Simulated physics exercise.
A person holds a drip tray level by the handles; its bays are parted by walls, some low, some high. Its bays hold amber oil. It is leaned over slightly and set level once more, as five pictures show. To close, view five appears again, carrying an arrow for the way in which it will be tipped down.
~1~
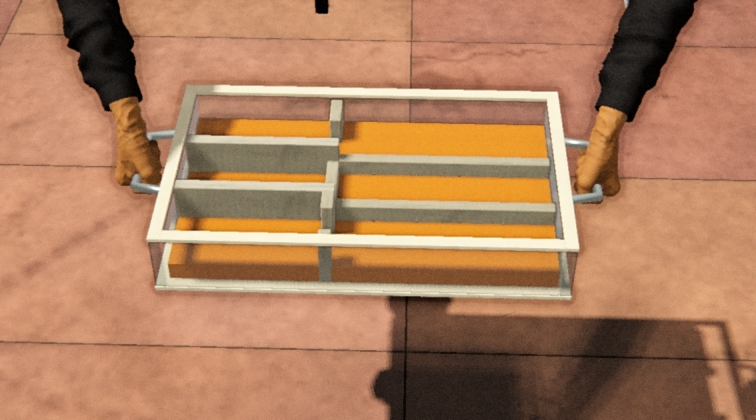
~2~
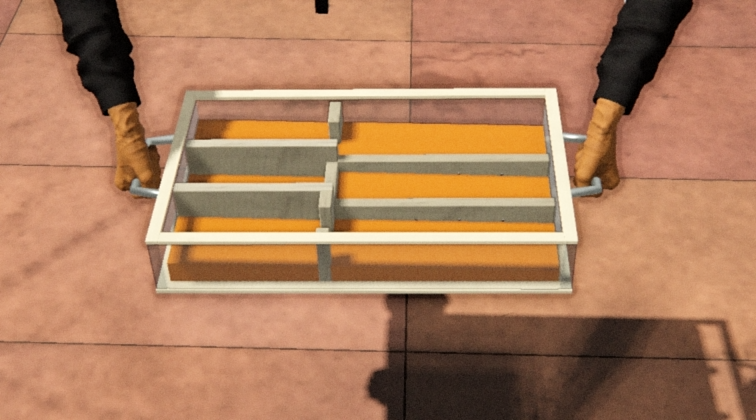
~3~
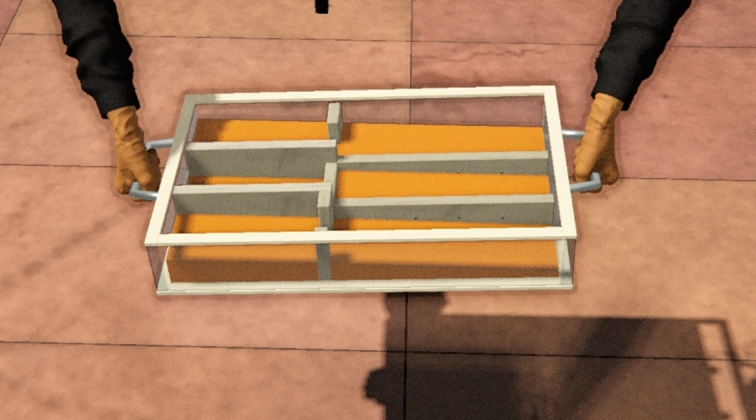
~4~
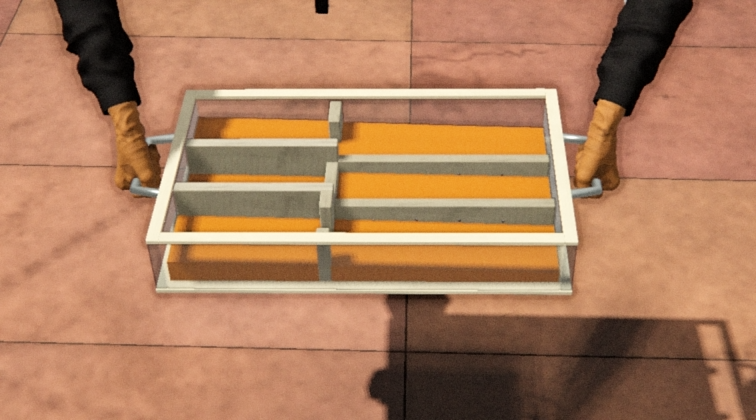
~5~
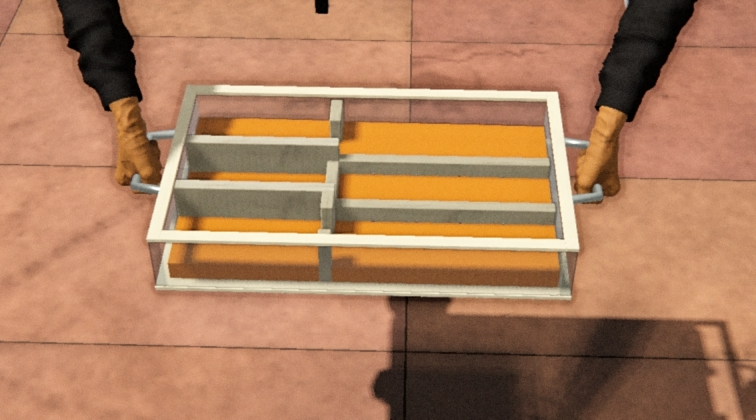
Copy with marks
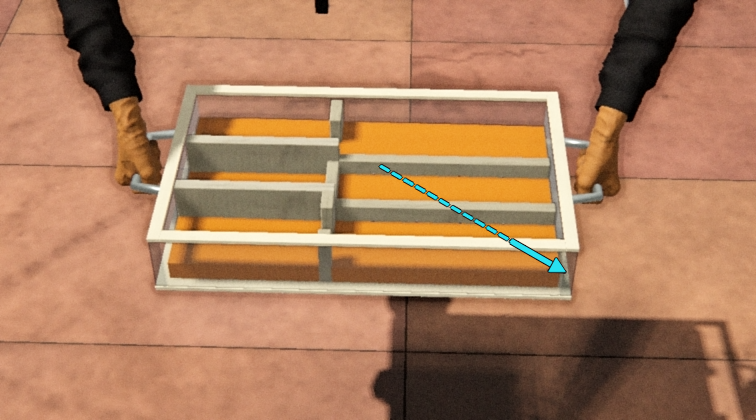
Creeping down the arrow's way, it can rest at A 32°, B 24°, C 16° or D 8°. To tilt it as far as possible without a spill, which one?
I would pick slope D.
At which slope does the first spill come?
Here it is slope C.
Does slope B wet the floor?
Yes, it does.
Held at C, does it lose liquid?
Yes, that goes wrong.
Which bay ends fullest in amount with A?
It is the front right one.
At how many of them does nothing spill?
One.
The tray is level; deepest in the back left bay, at (265, 141), shallowest in the centre left.
Tipped about 2° down to the back left; no wall is crossed.
Tipped about 4° down to the back left; no wall is crossed.
Tipped about 2° down to the back left; no wall is crossed.
The tray is level; deepest in the back left bay, at (265, 140), shallowest in the centre left.
The arrow ends at (560, 269).
With A, about 76 % goes over the rim.
With B, about 58 % goes over the rim.
With C, about 19 % goes over the rim.
With D, nothing spills; the front right bay holds the most.
